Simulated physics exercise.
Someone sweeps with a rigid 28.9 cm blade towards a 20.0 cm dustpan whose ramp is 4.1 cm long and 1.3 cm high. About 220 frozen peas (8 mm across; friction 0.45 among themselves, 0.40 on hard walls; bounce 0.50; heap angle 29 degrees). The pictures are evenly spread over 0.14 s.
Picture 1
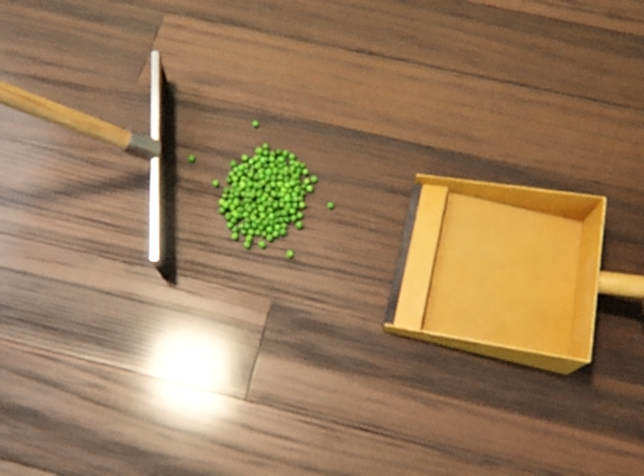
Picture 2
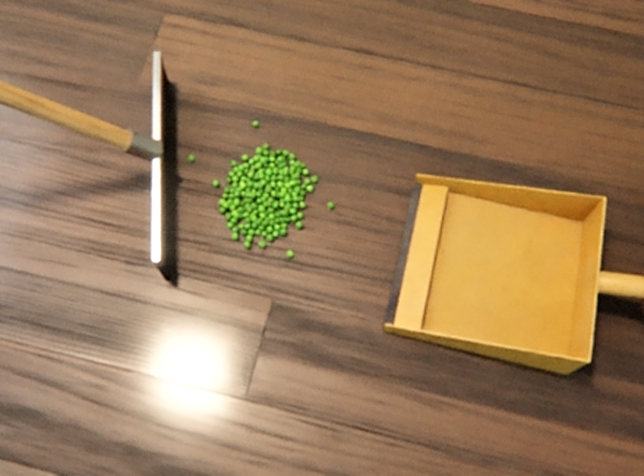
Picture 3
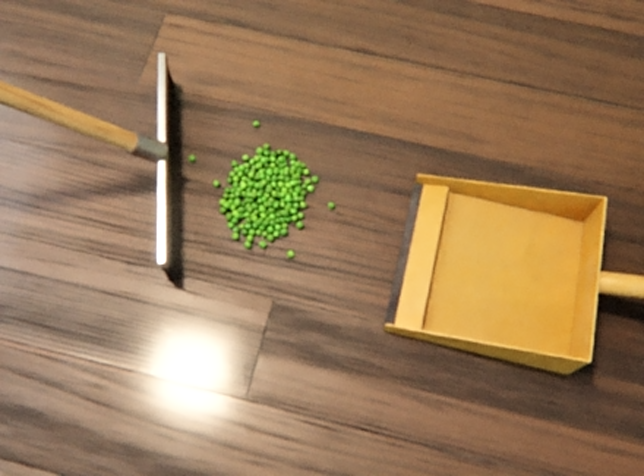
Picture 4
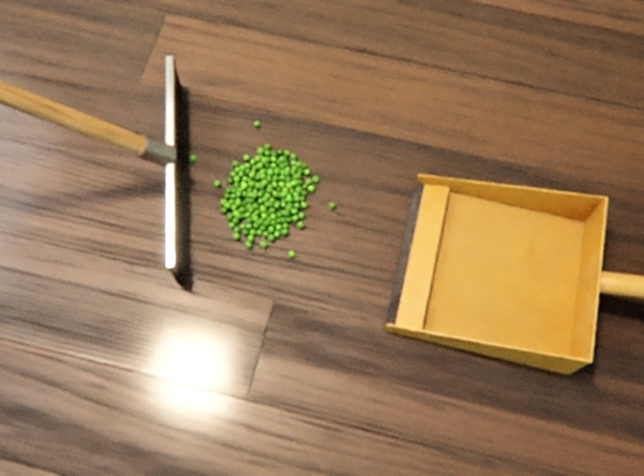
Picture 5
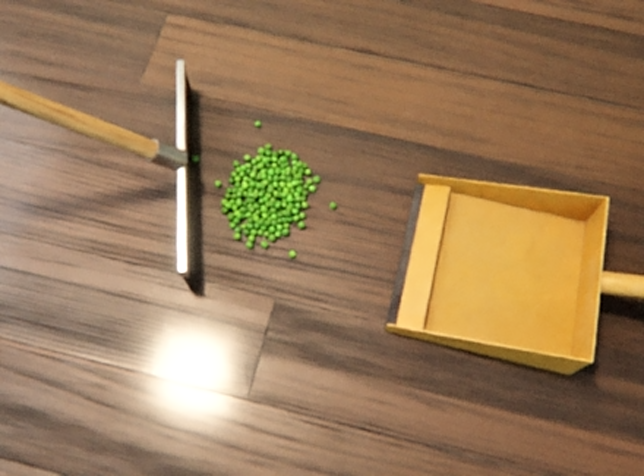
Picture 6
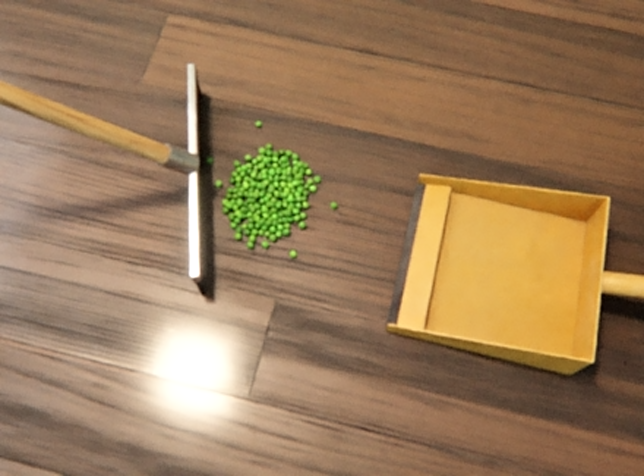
A yellow dustpan lay on a dark wooden floor, right of a small heap of green peas, while a flat blade on a wooden handle slid slowly rightward, up close to the mostly undisturbed peas.
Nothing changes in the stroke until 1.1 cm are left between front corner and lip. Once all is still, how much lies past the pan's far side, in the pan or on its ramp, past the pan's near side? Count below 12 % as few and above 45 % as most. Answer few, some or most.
Far side some, pan few, near side few.
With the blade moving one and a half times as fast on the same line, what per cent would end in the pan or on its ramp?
It would be near 20 per cent.
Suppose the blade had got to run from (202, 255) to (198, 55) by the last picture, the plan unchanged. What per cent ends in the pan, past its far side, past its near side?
Pan 15, far 55, near 0.
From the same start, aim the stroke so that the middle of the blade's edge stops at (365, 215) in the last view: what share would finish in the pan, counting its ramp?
Some 10 per cent.
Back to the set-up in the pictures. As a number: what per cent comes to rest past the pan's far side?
Some 30 per cent.
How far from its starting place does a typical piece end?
Some 16 cm.
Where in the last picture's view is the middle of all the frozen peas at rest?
Around (393, 210).
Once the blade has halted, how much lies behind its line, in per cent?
Roughly 0 per cent.
Then, 0.21 s after the last picture, middle of the blade 16 cm from the lip; 0 % over the lip, far side 10 %, near side 0 %.
Then, 0.34 s after the last picture, middle of the blade 9 cm from the lip; 0 % over the lip, far side 20 %, near side 0 %.
Then, 0.61 s after the last picture, middle of the blade 6 cm from the lip; 5 % over the lip, far side 25 %, near side 0 %.
In the end, far side 30 %, pan 5 %, near side 0 %, in front of the lip or behind the blade 65 %.
